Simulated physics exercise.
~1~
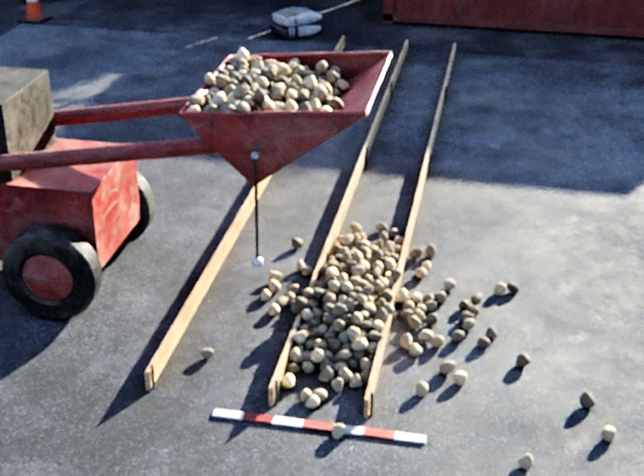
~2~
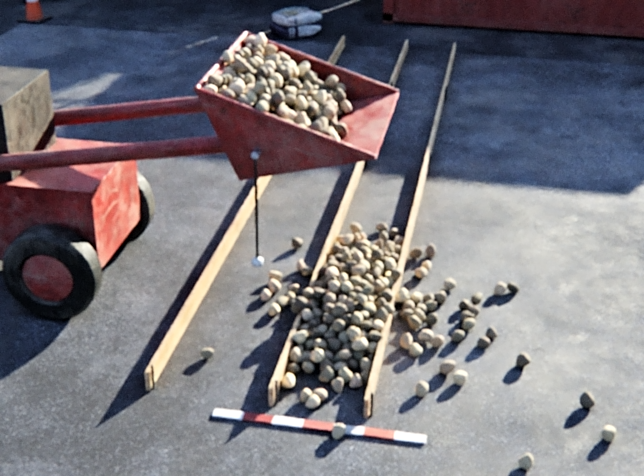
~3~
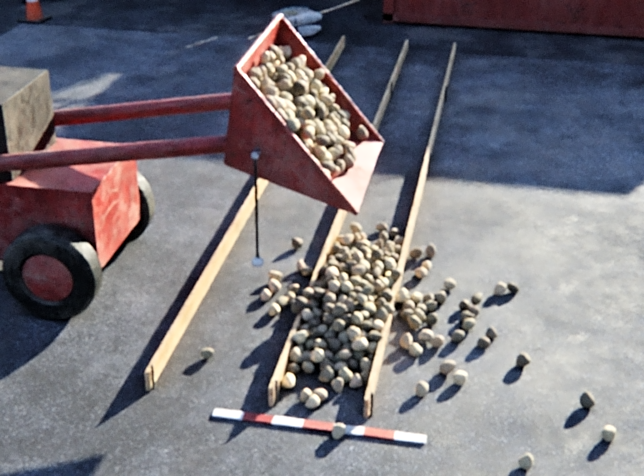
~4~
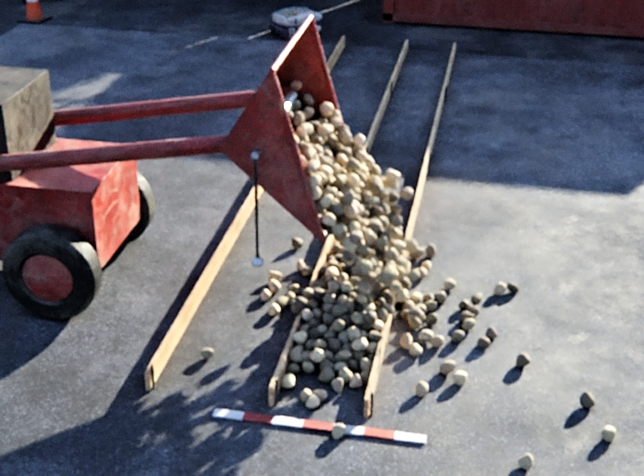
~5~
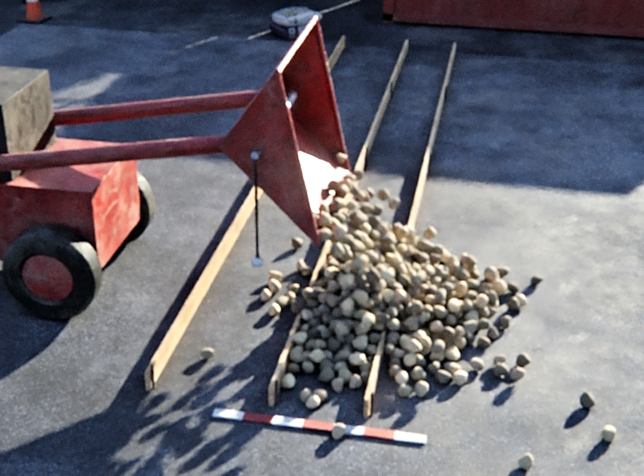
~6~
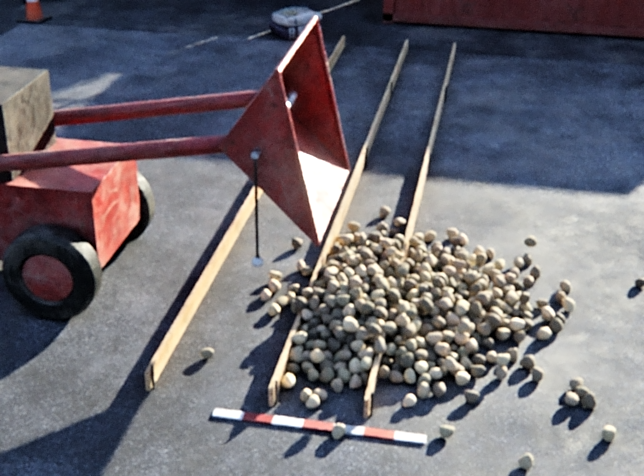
A red loader bucket tips and pours rounded stones onto an existing pile, which spreads right.
